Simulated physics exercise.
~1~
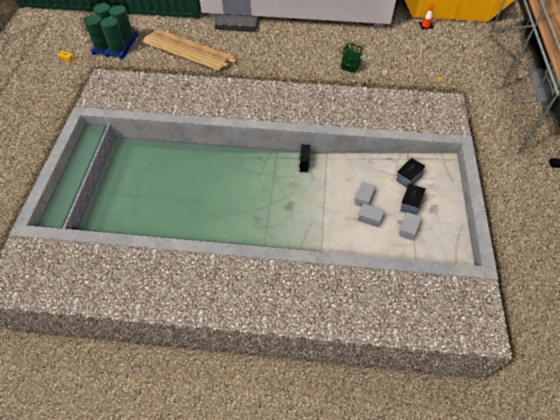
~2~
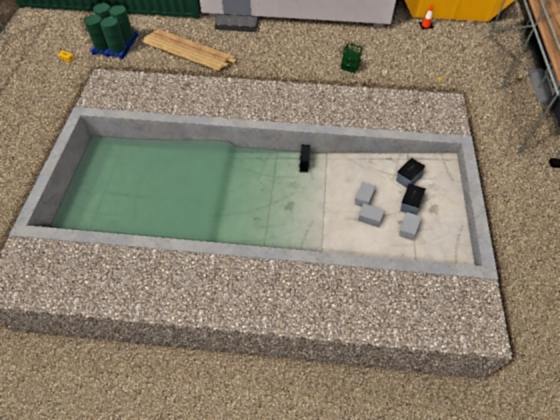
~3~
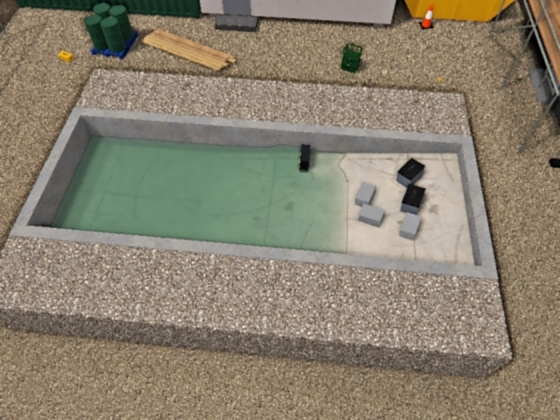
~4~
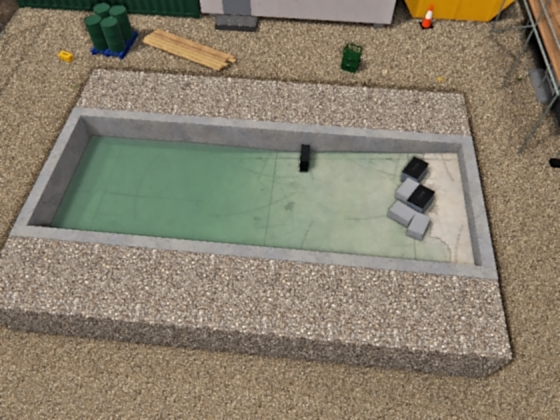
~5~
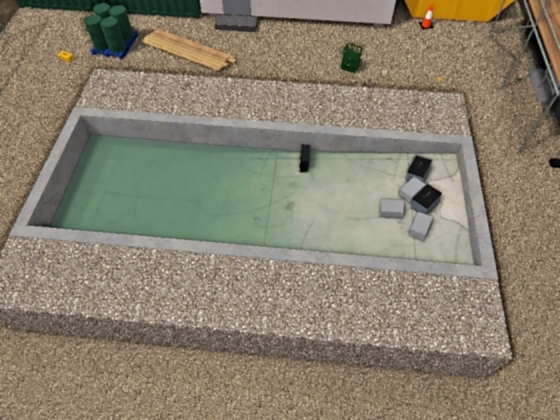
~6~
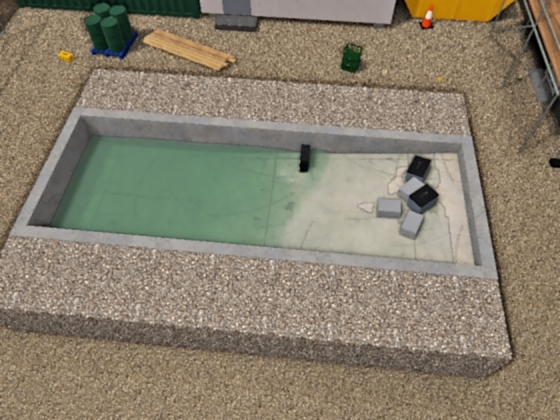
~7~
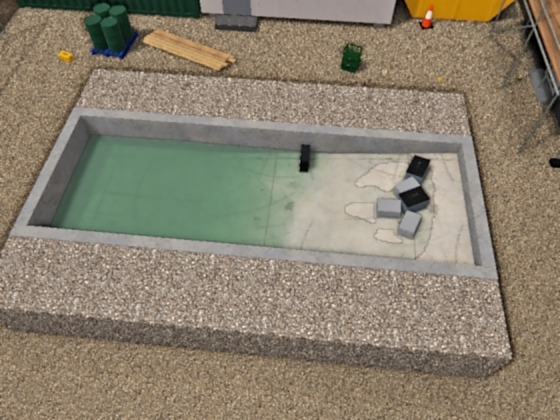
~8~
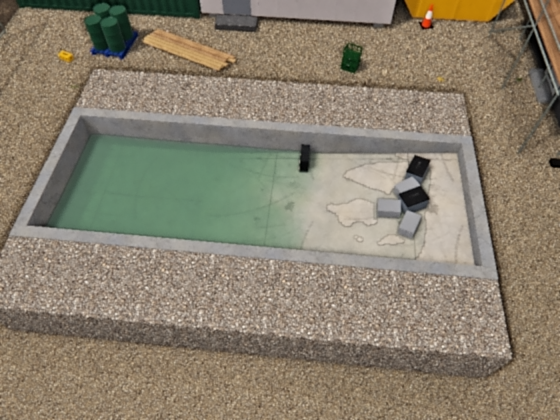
Green water surges right up a sloping concrete basin, shifts several grey and black blocks, then recedes.
